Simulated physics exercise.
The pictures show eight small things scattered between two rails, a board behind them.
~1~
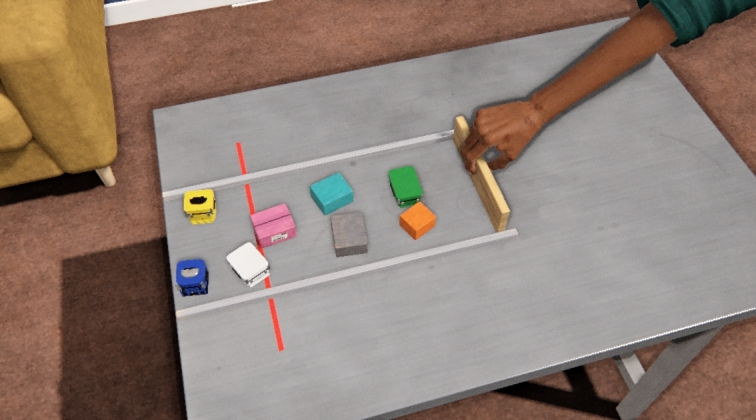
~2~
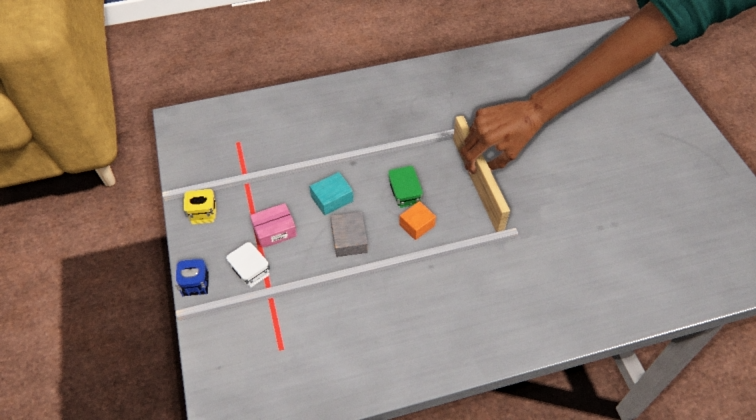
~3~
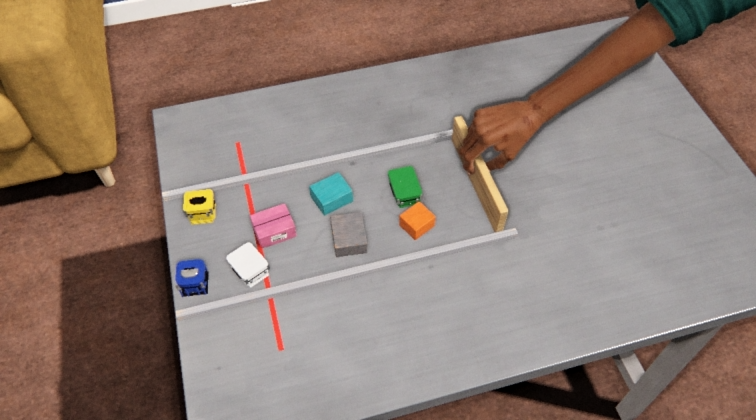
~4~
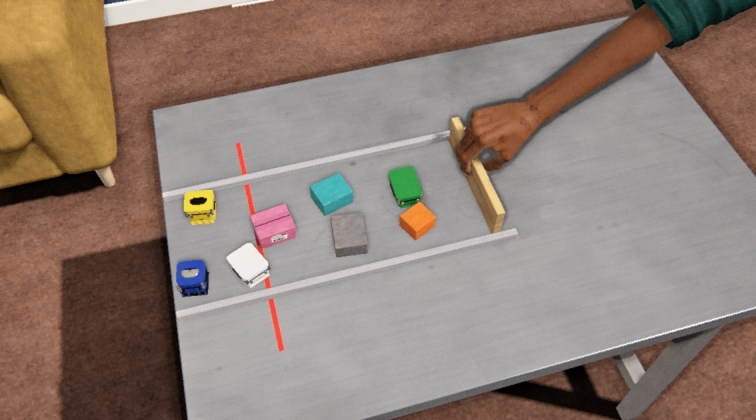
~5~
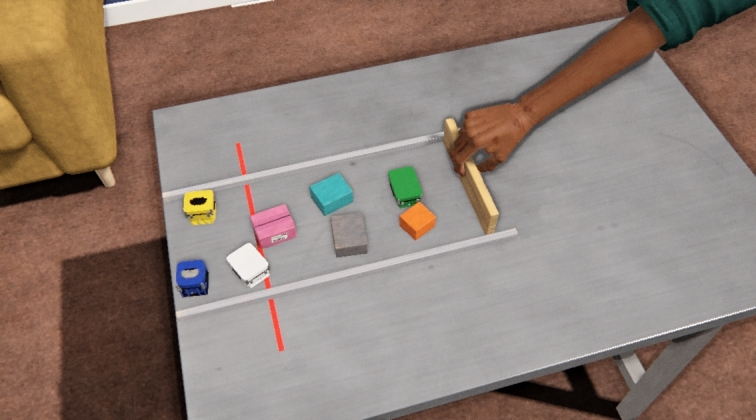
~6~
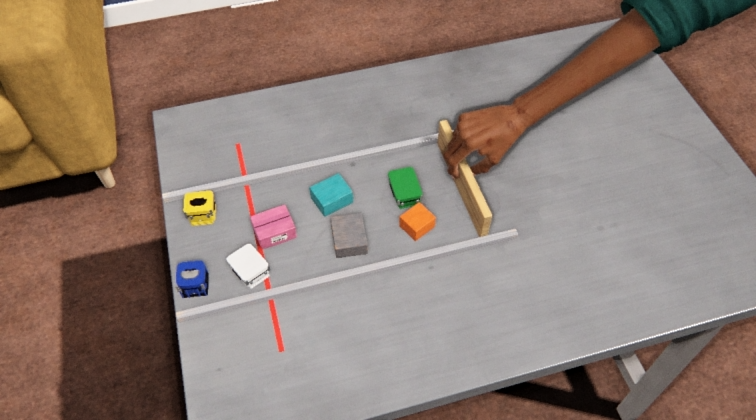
A wooden board held upright by a hand moves slightly leftward between two pale rails on a grey table, seen from above at an angle, with a mustard armchair at upper left. Ahead of it sit green, orange, turquoise, grey and pink objects, then white, yellow and blue ones near a red line. The hand slides the board a short way while the objects and camera stay still.
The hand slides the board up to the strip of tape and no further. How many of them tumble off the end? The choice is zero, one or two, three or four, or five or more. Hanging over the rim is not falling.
Here the number that fall off is one or two.
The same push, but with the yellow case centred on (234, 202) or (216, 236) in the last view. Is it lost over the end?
In turn it holds on; is lost.
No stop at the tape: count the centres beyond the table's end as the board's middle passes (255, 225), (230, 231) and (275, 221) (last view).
Past the end: 1, 4 and 0.
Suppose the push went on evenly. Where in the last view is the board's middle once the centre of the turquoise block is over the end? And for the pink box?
For the turquoise block at (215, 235), for the pink box at (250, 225).
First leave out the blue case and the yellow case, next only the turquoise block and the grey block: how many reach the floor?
It would be 0 and 0.
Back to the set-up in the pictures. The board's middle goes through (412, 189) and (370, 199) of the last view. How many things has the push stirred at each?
2 and 4.
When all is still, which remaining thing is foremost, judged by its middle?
Foremost is the pink box.
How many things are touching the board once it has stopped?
In contact: 2.
Soon after, none off yet; blue case at rest near (193, 279); yellow case at rest near (201, 208); white case at rest near (249, 267).
After that, none off yet; blue case at rest near (190, 280); yellow case at rest near (201, 208); white case displaced about its own width near (218, 271).
In the end, the number that fall off is one or two; gone, blue case.
